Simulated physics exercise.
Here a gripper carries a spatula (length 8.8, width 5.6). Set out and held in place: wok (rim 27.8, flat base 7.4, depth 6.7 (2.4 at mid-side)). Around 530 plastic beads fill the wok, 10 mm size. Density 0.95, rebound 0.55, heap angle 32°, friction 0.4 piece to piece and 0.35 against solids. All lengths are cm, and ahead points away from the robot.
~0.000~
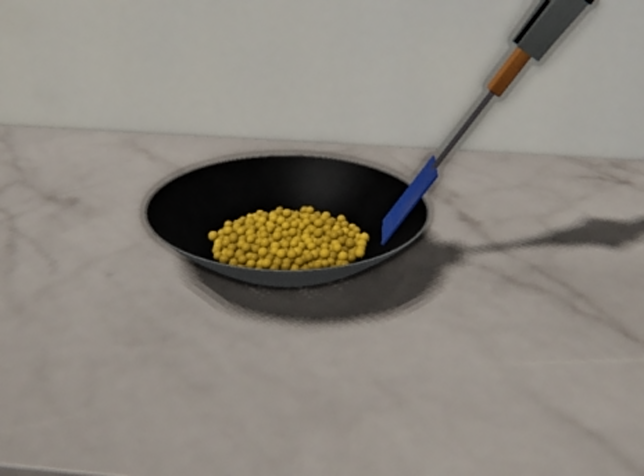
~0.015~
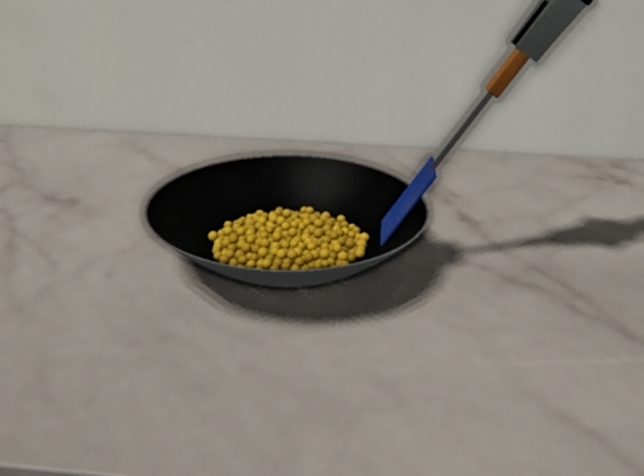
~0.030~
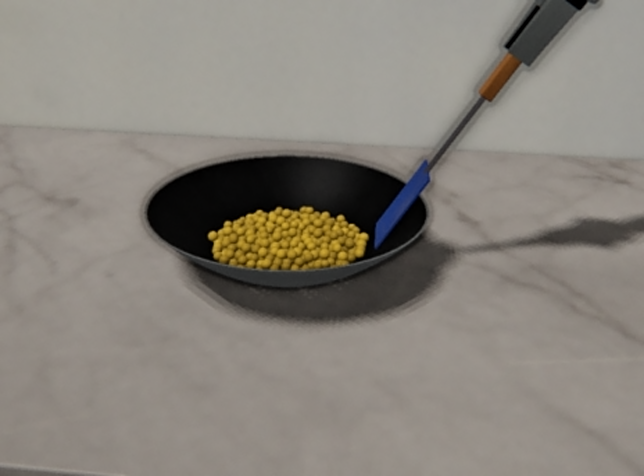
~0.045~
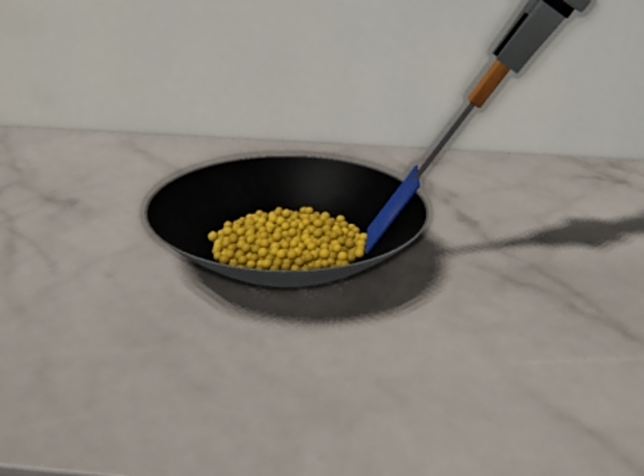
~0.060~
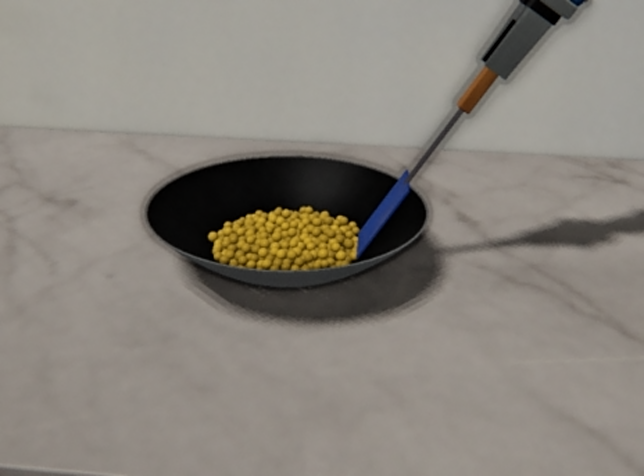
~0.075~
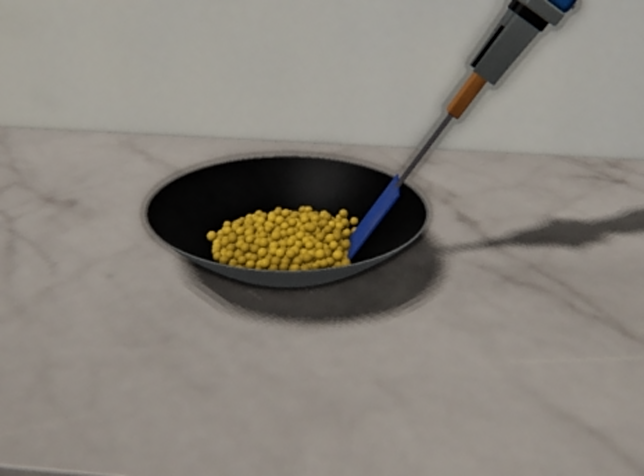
A gripper at the upper right holds a spatula with a blue blade and orange-banded handle over a grey marbled countertop, seen from slightly above against a pale wall. A black wok sits near the centre, holding a low heap of small yellow beads. The spatula slides slowly leftward inside the wok, nudging the heap's right edge slightly, while the wok and camera stay still.
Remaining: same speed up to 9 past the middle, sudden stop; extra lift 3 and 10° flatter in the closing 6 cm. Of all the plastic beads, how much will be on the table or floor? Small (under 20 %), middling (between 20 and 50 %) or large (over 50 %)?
A small share, under 20 %, ends on the table or floor.
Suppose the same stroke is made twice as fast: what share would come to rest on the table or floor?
In that case some 30 per cent.
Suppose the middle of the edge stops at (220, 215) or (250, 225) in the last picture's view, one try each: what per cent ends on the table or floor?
Some 0 and 0 per cent.
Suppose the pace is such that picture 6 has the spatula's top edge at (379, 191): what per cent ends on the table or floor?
Some 25 per cent.
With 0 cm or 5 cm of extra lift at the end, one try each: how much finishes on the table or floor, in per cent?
About 10 and 10 per cent.
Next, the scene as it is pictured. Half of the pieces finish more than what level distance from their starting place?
About 4 cm.
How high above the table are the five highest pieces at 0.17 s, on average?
About 5 cm.
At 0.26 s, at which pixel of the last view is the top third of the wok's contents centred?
Around (220, 212).
After 0.17 s, sloping 59°, highest piece 5 above the table; 529 in the wok.
After 0.26 s, sloping 56°, highest piece 6 above the table; 529 in the wok.
After 0.51 s, sloping 49°, highest piece 8 above the table; 467 in the wok, 58 on the table or floor, 4 on the blade or in flight.
After 1.56 s, sloping 49°, highest piece 6 above the table; 465 in the wok, 64 on the table or floor.
In the end, 465 in the wok, 64 on the table or floor. That is 12 % on the table or floor.
